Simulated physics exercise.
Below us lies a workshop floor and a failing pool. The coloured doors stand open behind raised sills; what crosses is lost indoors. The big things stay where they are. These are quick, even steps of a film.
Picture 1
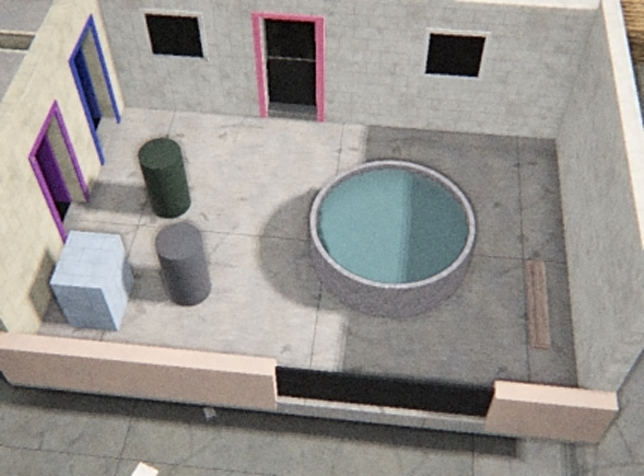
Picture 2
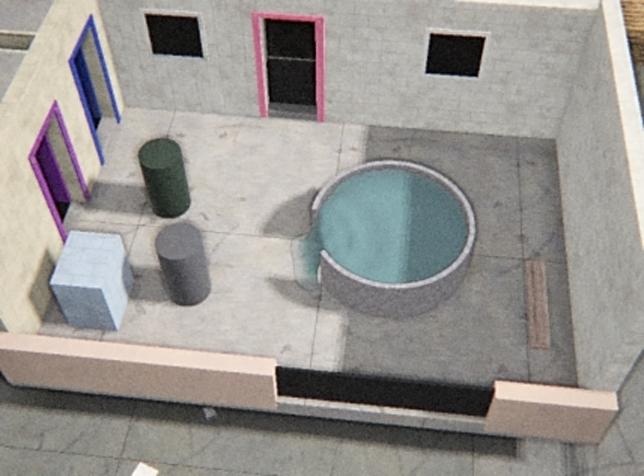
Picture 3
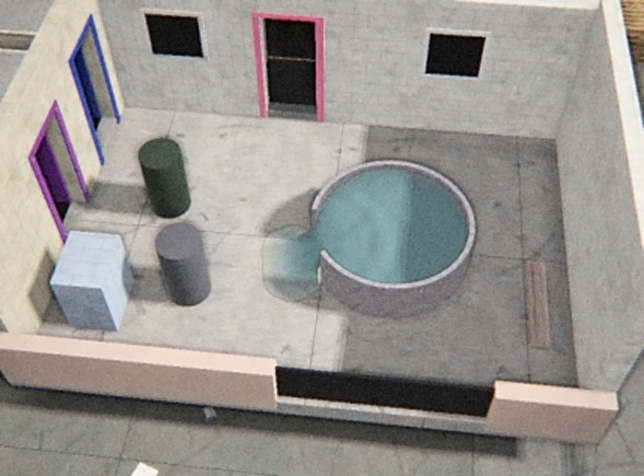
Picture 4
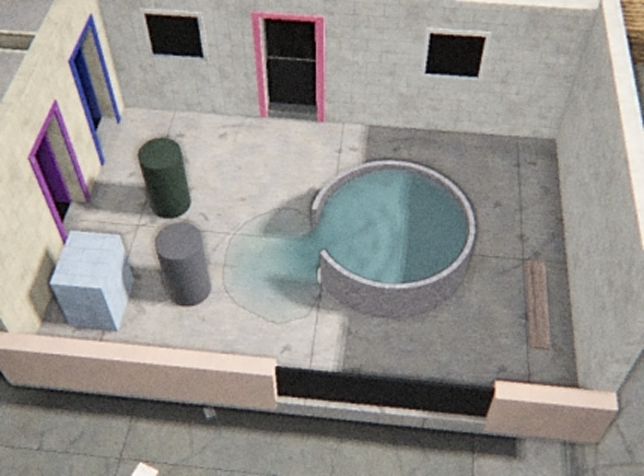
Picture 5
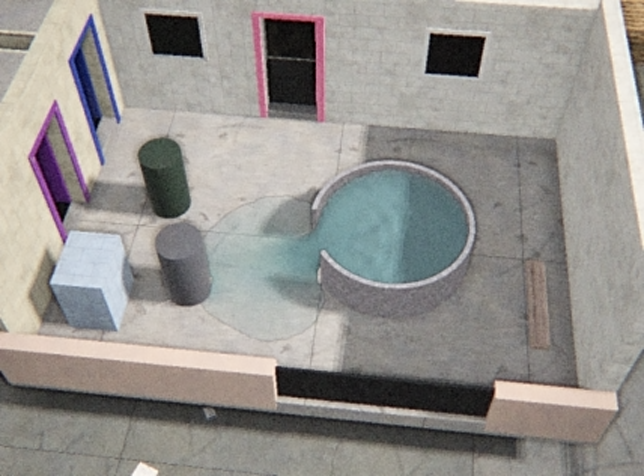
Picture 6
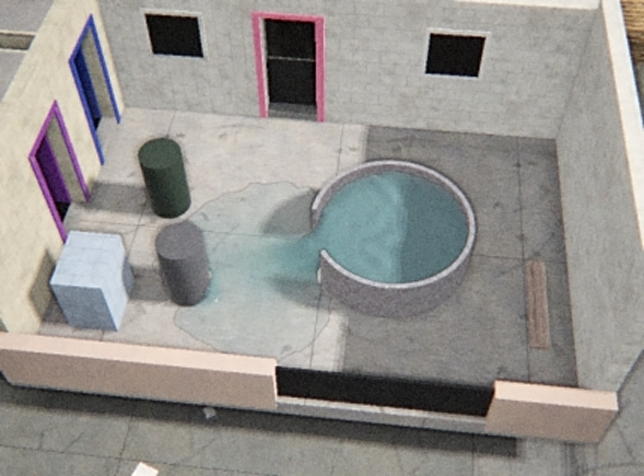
In this clip, a round pool of still water opens on its left side, and water pours through the gap, spreading left across the pale floor and reaching around a grey cylinder near a pale blue block.
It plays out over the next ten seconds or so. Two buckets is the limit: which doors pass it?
The pink door stays under that; the blue door stays under that; the purple door takes more than that.
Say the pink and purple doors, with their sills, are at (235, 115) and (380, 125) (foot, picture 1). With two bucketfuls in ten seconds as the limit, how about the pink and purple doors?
One by one: The pink door takes less; the purple door holds.
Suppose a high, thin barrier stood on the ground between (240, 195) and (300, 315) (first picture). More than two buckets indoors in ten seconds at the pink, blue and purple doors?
In short: The pink door floods, the blue door stays under, the purple door keeps below it.
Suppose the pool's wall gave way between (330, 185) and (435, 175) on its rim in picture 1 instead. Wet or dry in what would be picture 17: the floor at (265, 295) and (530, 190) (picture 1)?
In turn: Not flooded, under water.
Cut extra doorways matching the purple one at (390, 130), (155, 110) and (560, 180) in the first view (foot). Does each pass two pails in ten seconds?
In turn: Is under, lets more in, lets less in.
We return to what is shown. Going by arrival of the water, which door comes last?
I say the door marked pink.
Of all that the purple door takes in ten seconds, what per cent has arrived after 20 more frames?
Near 50 in a hundred.
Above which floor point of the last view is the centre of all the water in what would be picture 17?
I would point to (312, 260).
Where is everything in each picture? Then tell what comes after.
The first frame shows the round pool at (392, 224) is whole and still.
In the second frame, water pours out at (316, 252) and has run to (303, 237).
In the third frame, the front is at (272, 238), out from the gap at (316, 253).
In the fourth frame, the front is at (233, 292), out from the gap at (316, 253).
In the fifth frame, water pours out at (316, 253) and has run to a hidden place.
In the sixth frame, the front is at (159, 265), out from the gap at (316, 253).
A moment on, water covers 30 % of the floor; the pink door not reached, the blue door not reached, the purple door wet at the sill, nothing in.
Next, water covers 40 % of the floor; the pink door not reached, the blue door not reached, the purple door over two buckets in.
Then, water covers 50 % of the floor; the pink door not reached, the blue door wet at the sill, nothing in, the purple door far over two buckets in.
Later, water covers 65 % of the floor; the pink door wet at the sill, nothing in, the blue door wet at the sill, nothing in, the purple door far over two buckets in.
In the end, water covers 95 % of the floor; the pink door wet at the sill, nothing in, the blue door wet at the sill, nothing in, the purple door far over two buckets in.
